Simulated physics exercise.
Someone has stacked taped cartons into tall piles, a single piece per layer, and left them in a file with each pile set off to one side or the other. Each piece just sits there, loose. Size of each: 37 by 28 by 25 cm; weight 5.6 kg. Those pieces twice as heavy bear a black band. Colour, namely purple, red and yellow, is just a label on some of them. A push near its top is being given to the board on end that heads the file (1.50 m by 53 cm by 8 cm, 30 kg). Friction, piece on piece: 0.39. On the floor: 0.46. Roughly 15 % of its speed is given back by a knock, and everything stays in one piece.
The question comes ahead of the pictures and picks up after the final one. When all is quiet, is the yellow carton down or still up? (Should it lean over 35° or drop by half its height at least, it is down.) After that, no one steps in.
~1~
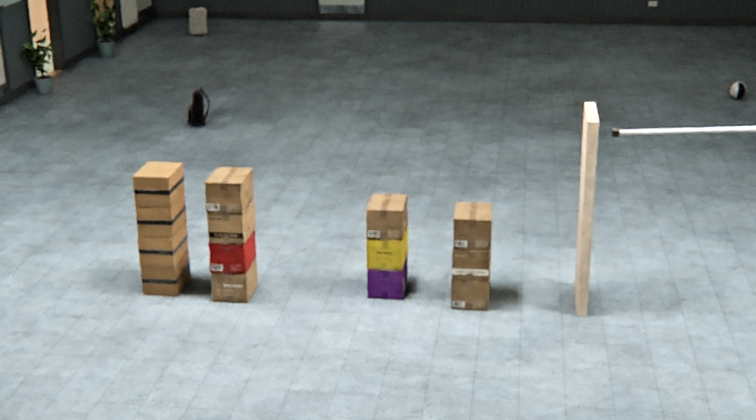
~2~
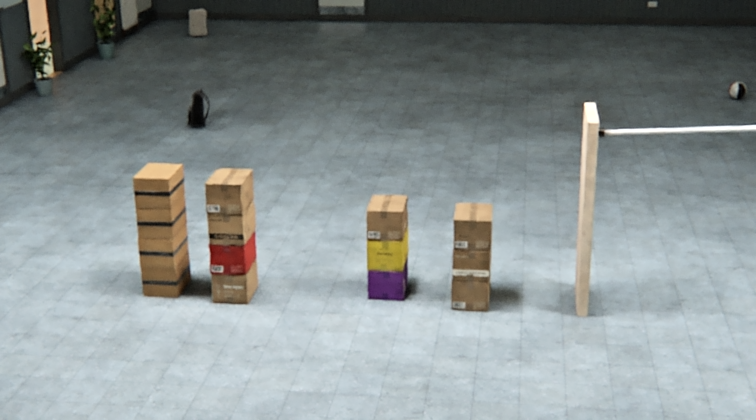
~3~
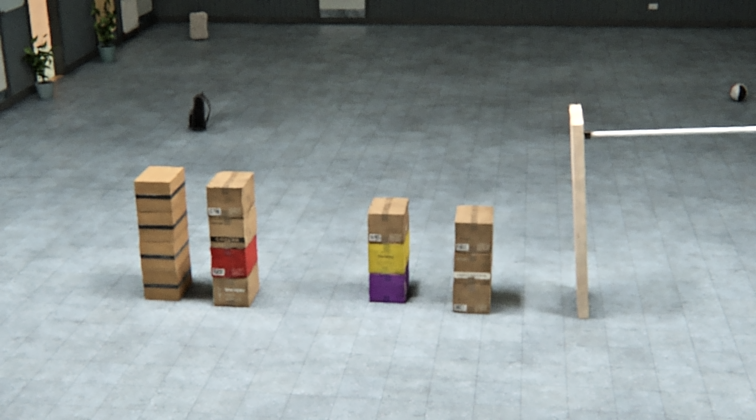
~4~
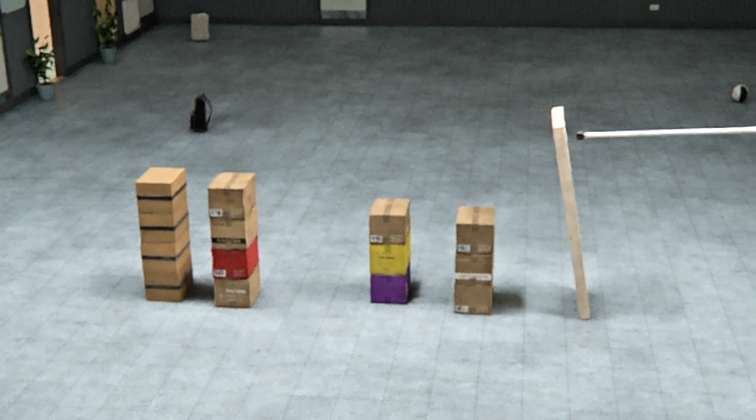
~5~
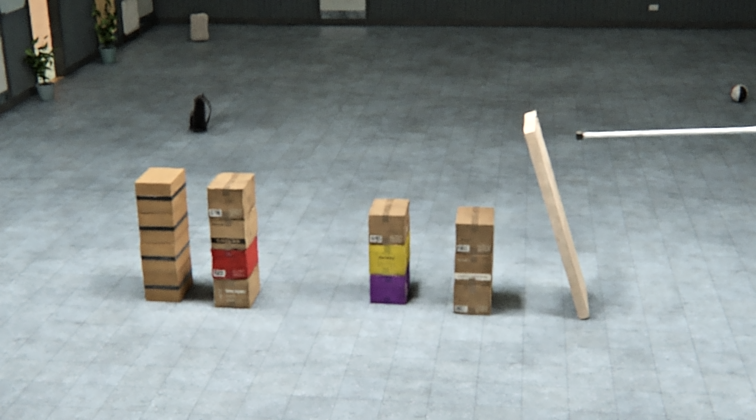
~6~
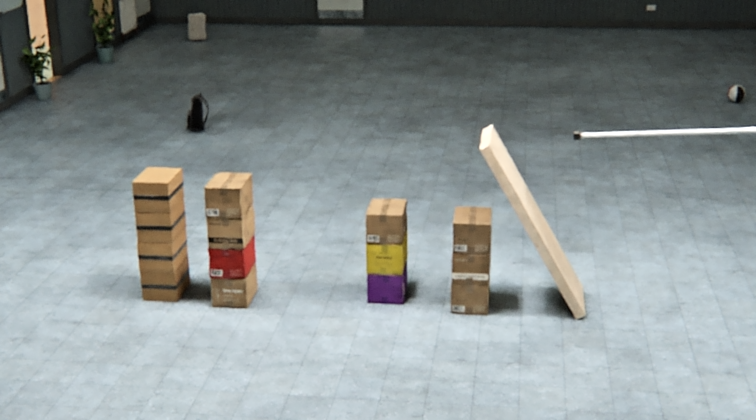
Once things settle, it counts as down.
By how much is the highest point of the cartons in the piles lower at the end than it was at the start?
I'd put it at around 0 cm.
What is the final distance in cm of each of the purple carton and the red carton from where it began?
Result: Purple at 0 cm, red at 0 cm.
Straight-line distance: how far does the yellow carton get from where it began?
It ends around 60 cm from its start.
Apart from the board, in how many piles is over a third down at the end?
Counted up, you get 2.
Then, 0.34 s past the last view, board 50° from upright; none of the 14 cartons down, 3 disturbed; yellow carton unmoved.
Then, 0.66 s past the last view, board 61° from upright; 1 of the 14 cartons down; yellow carton 9° from how it stood; purple carton 9° from how it stood.
Then, 0.96 s past the last view, board 70° from upright; 4 of the 14 cartons down; yellow carton on its side; purple carton 42 mm from its place.
In the end, board 71° from upright; 4 of the 14 cartons down; yellow carton on its side; purple carton 44 mm from its place; red carton unmoved. From the last view, middles, yellow carton near (321, 273), purple carton near (382, 280).
